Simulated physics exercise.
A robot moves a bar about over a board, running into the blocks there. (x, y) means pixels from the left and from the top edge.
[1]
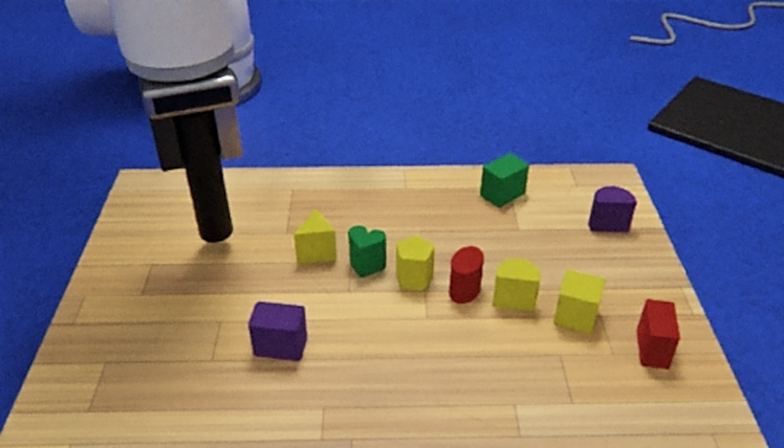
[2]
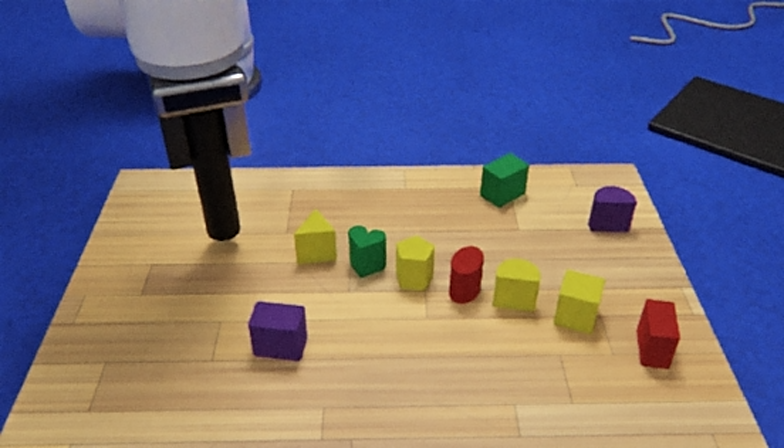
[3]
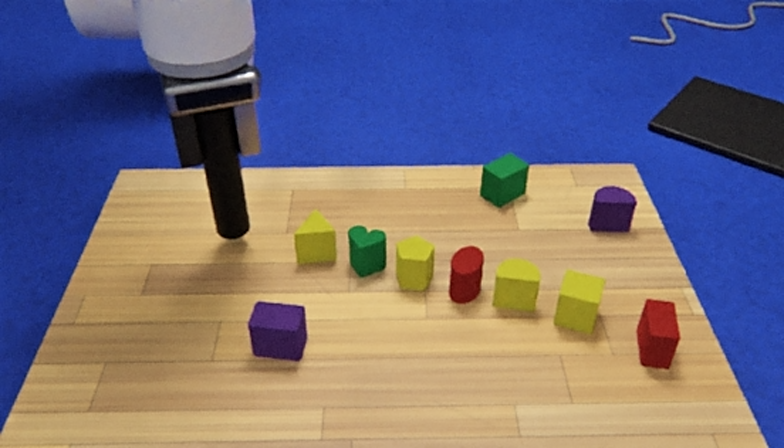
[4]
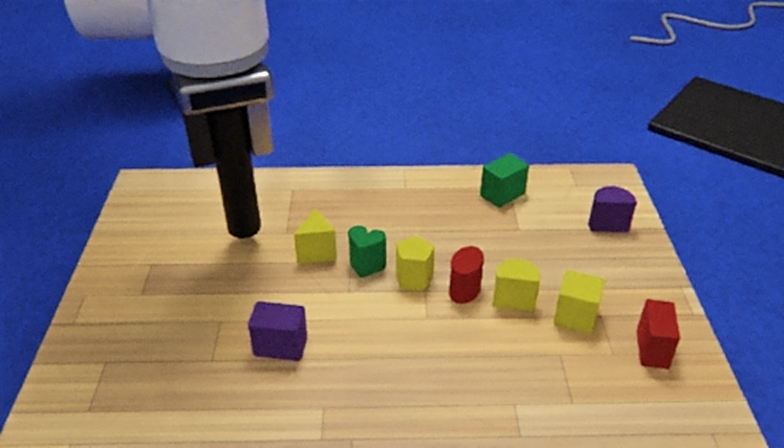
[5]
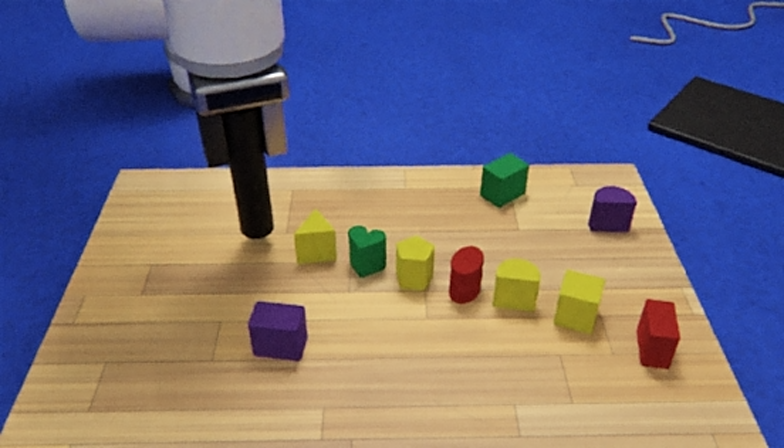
A robot arm slides a black bar slowly right across a wooden board toward still blocks.
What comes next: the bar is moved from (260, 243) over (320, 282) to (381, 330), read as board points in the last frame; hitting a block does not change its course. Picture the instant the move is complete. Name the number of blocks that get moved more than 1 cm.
In total, one block gets moved by over 1 cm.
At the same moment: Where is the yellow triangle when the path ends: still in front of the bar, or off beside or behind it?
Most likely the yellow triangle slides off.
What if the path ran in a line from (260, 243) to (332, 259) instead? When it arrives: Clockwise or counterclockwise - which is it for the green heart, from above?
It twists clockwise.
On the path given first. One third of the way, bar (298, 254); yellow triangle (323, 227), turned 45° anticlockwise.
Two thirds of the way, bar (340, 282); yellow triangle (328, 229), turned 70° anticlockwise.
At the end, bar (381, 316); yellow triangle (328, 229), turned 70° anticlockwise; green heart not moved.
